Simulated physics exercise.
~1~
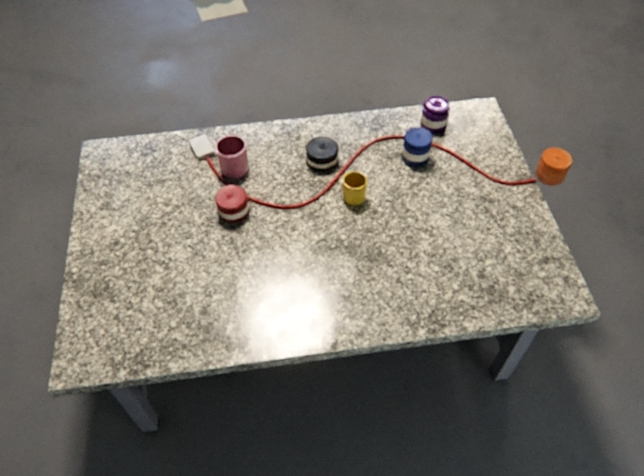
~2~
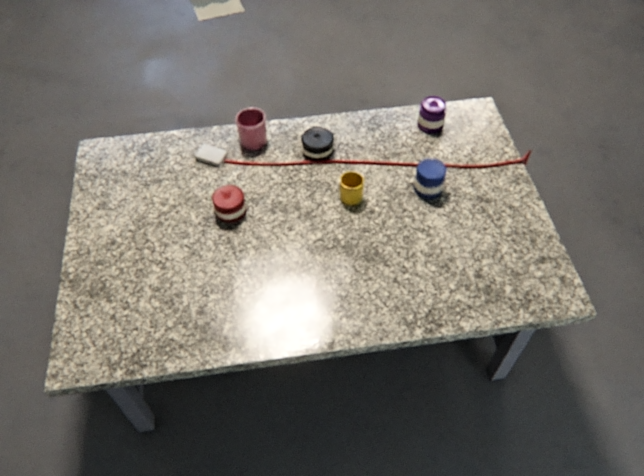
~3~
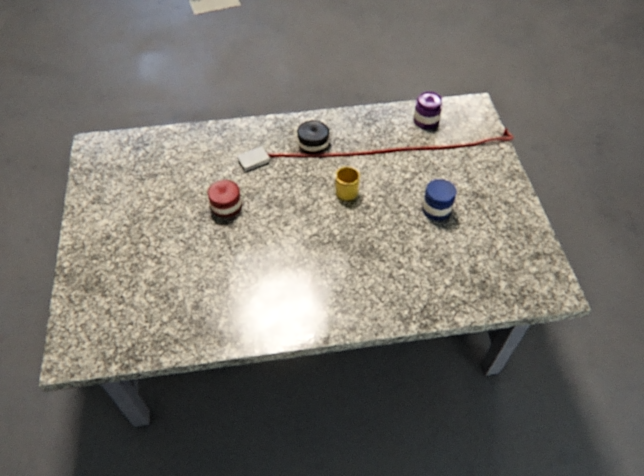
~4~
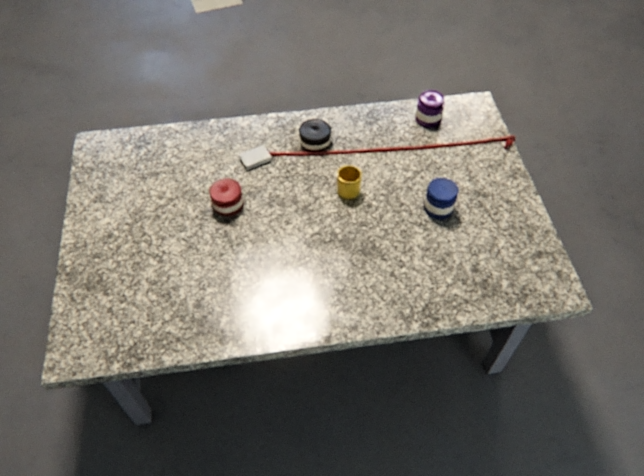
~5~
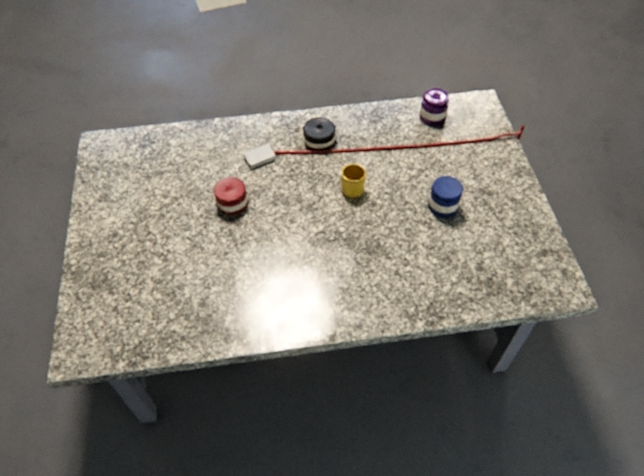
On a speckled stone table, a red cable straightens, shifting objects as the pink mug disappears.
